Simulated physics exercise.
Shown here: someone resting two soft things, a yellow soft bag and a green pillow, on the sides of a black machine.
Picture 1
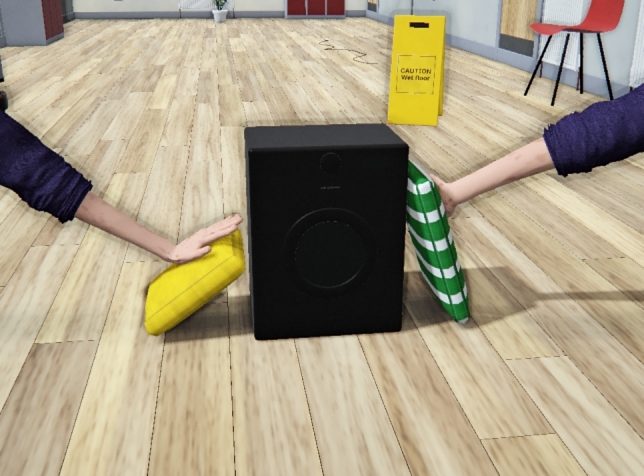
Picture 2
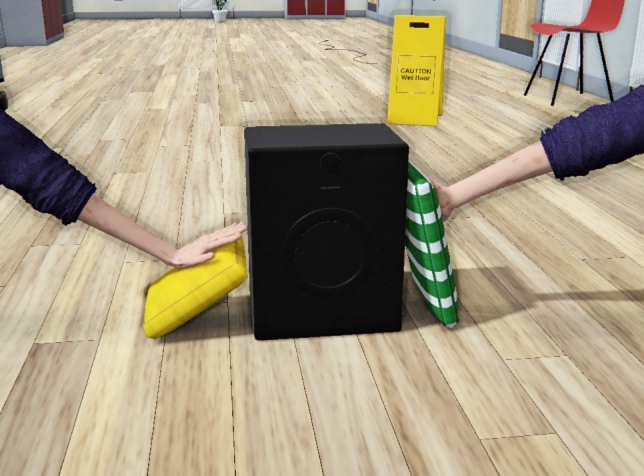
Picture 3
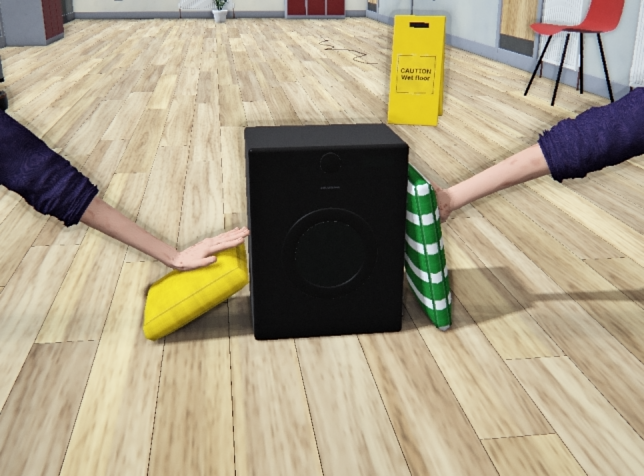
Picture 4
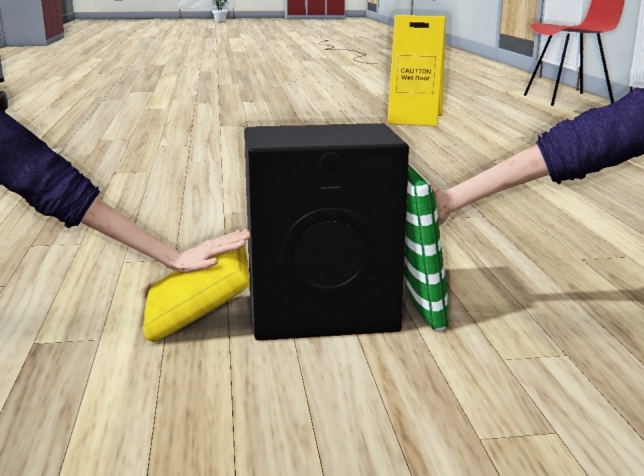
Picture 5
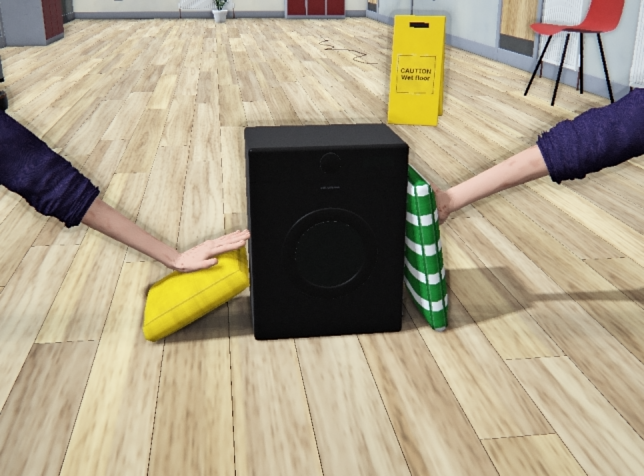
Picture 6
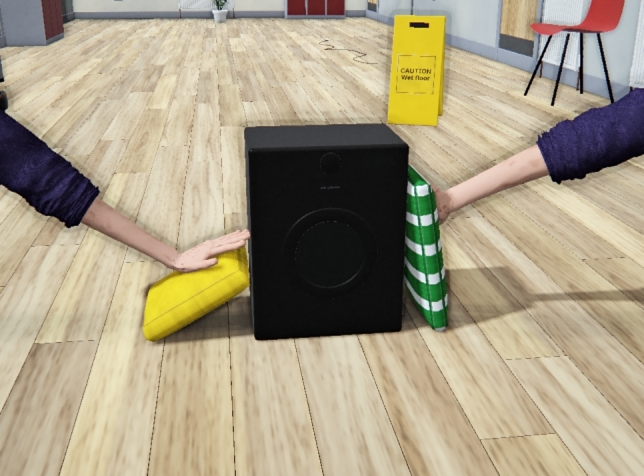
In the video, two hands rest a yellow soft bag and a green-and-white pillow against the left and right sides of a black machine; the pillow's lower end shifts slightly inward, then everything stays nearly still.
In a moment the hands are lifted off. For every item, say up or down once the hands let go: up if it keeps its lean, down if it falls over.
Yellow soft bag: Down, green pillow: Up.
Then, 0.24 s later than the last view, soft bag flat on the floor near (194, 305); pillow against the side near (417, 242).
Then, 0.50 s later than the last view, soft bag flat on the floor near (190, 307); pillow against the side near (417, 242).
Finally, soft bag flat on the floor near (190, 307); pillow against the side near (417, 242). The yellow soft bag slides down flat and the green pillow keeps leaning.
